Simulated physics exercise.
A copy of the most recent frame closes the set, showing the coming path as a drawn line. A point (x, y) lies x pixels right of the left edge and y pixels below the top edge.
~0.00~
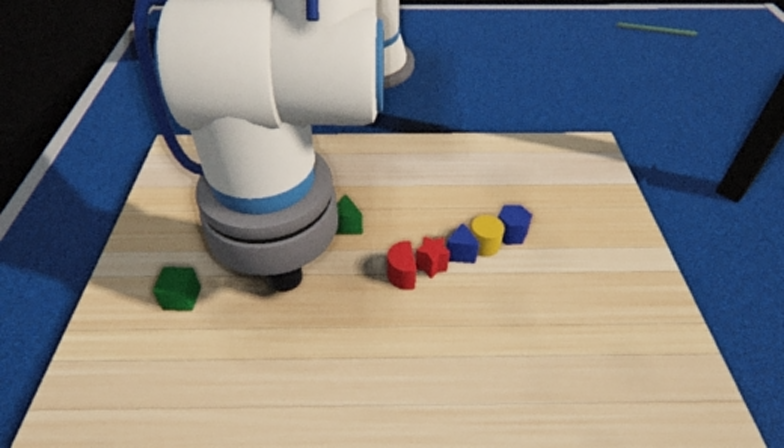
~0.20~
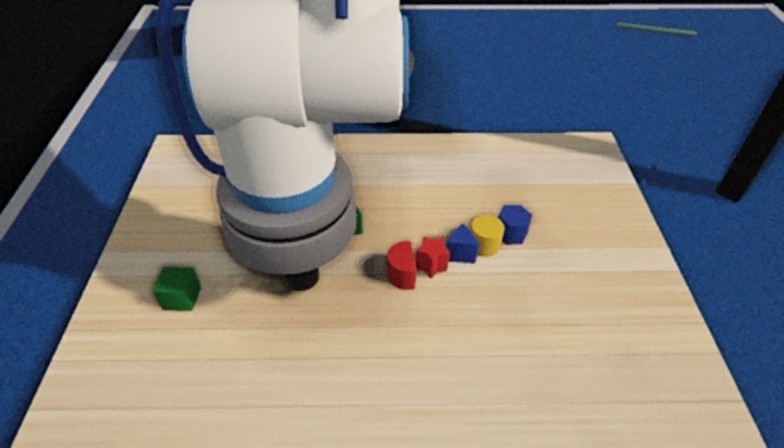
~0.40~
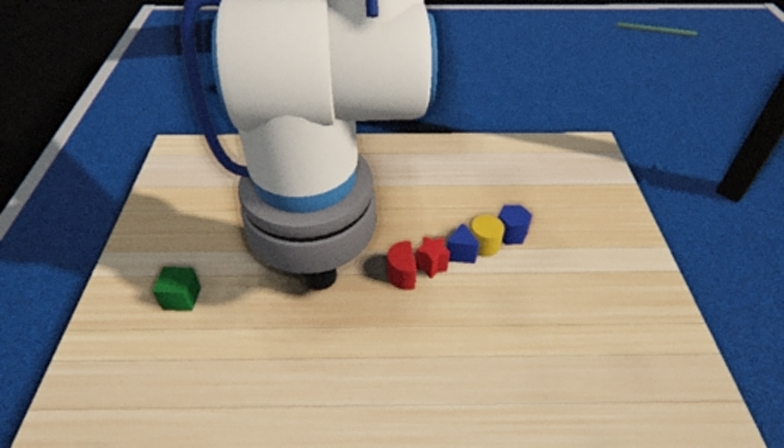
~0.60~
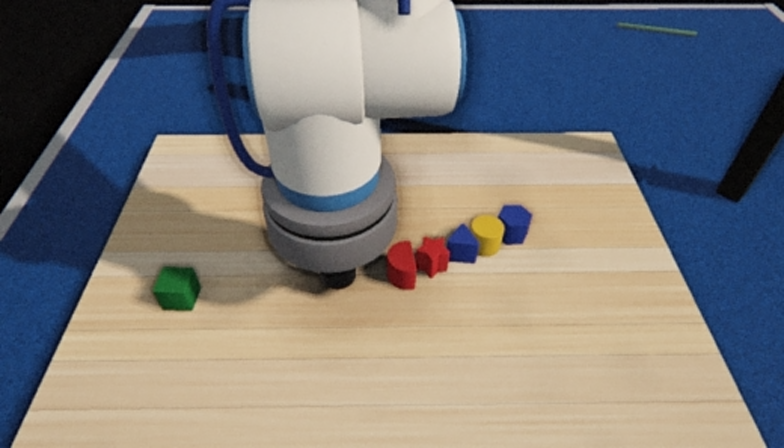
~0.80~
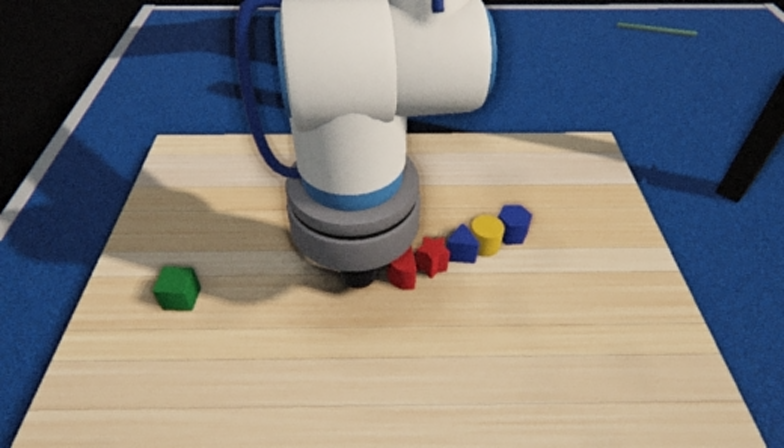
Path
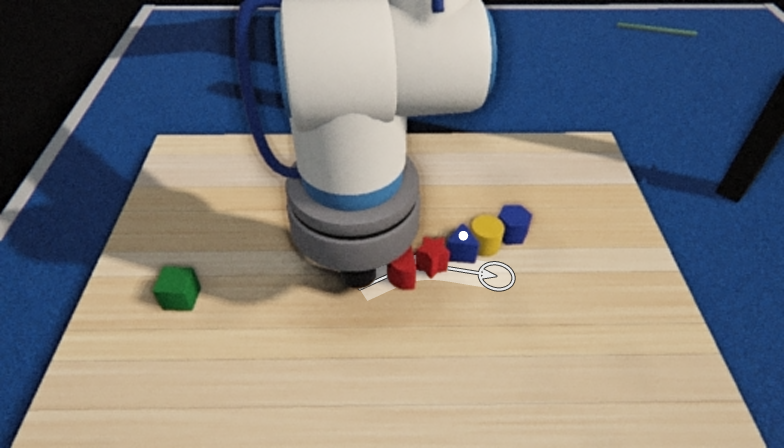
At first, a white robot arm holds its dark tip low over a wooden board, between a green block on the left and a diagonal row of red, blue and yellow blocks. The arm then slides steadily right, covering another green block behind it, and nears the red half-round block.
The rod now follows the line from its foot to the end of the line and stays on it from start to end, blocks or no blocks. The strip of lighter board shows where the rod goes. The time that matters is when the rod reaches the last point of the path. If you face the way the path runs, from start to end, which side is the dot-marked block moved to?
To the right.
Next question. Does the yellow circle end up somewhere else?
I expect so.
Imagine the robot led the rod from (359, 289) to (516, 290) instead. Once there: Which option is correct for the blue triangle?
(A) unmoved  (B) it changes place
Letter B.
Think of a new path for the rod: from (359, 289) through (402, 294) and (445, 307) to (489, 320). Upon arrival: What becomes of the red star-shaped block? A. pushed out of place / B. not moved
Correct choice: A.
The drawn path runs from (359, 289) through (402, 271) and (449, 268) to (497, 276); the dot is on the blue triangle.
The first path, step by step. One third of the way, rod at (403, 258); red half-round block at (431, 241), turned 15° anticlockwise; red star-shaped block at (456, 238), turned 25° clockwise; blue triangle at (481, 242), turned 20° anticlockwise; yellow circle at (495, 226); blue six-sided block at (518, 213).
Two thirds of the way, rod at (451, 256); red half-round block at (478, 238), turned 20° anticlockwise; red star-shaped block at (501, 233), turned 20° clockwise; blue triangle at (524, 247); yellow circle at (530, 224); blue six-sided block at (537, 203), turned 45° anticlockwise.
At the end, rod at (499, 264); red half-round block at (509, 235), turned 40° anticlockwise; red star-shaped block at (525, 223); blue triangle at (536, 249), turned 15° clockwise; yellow circle at (551, 219); blue six-sided block at (542, 198), turned 65° anticlockwise.
